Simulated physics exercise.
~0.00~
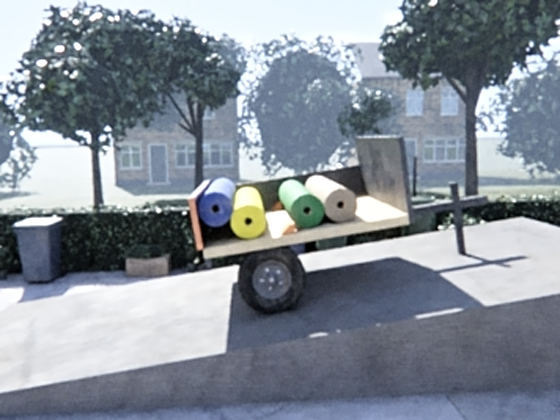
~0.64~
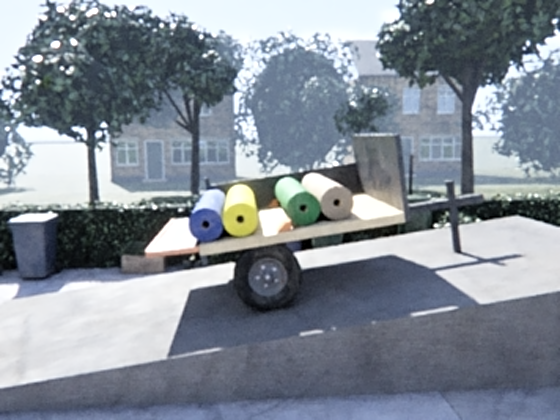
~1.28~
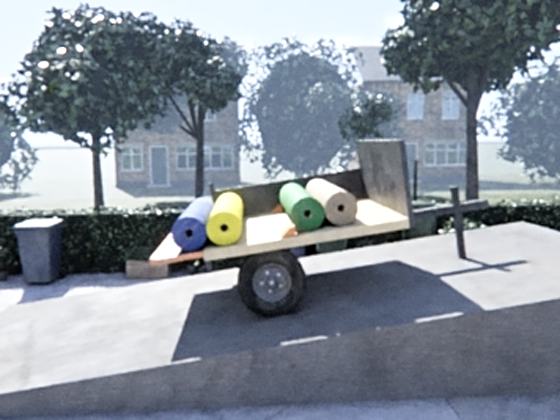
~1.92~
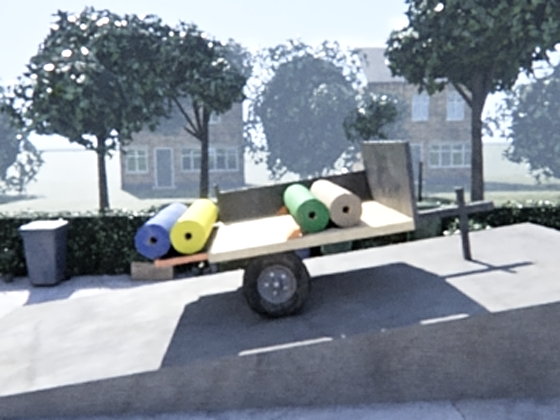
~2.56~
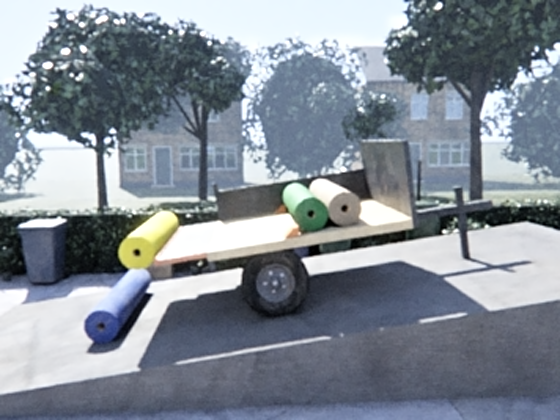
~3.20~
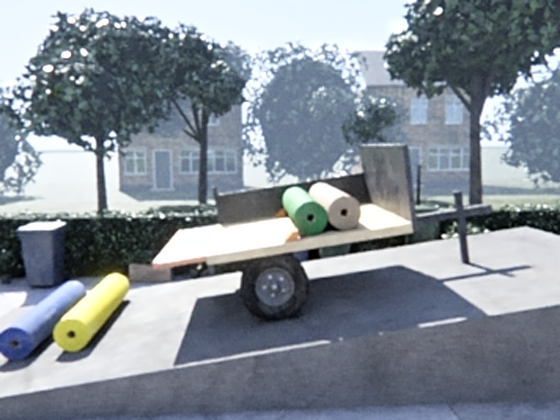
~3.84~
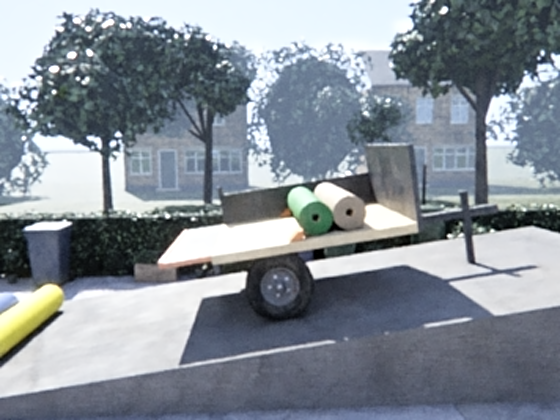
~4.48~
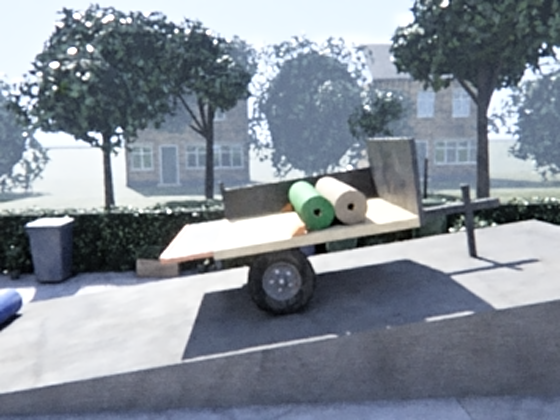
On a sloping street, a trailer's tailgate drops and blue and yellow rolls tumble away left.
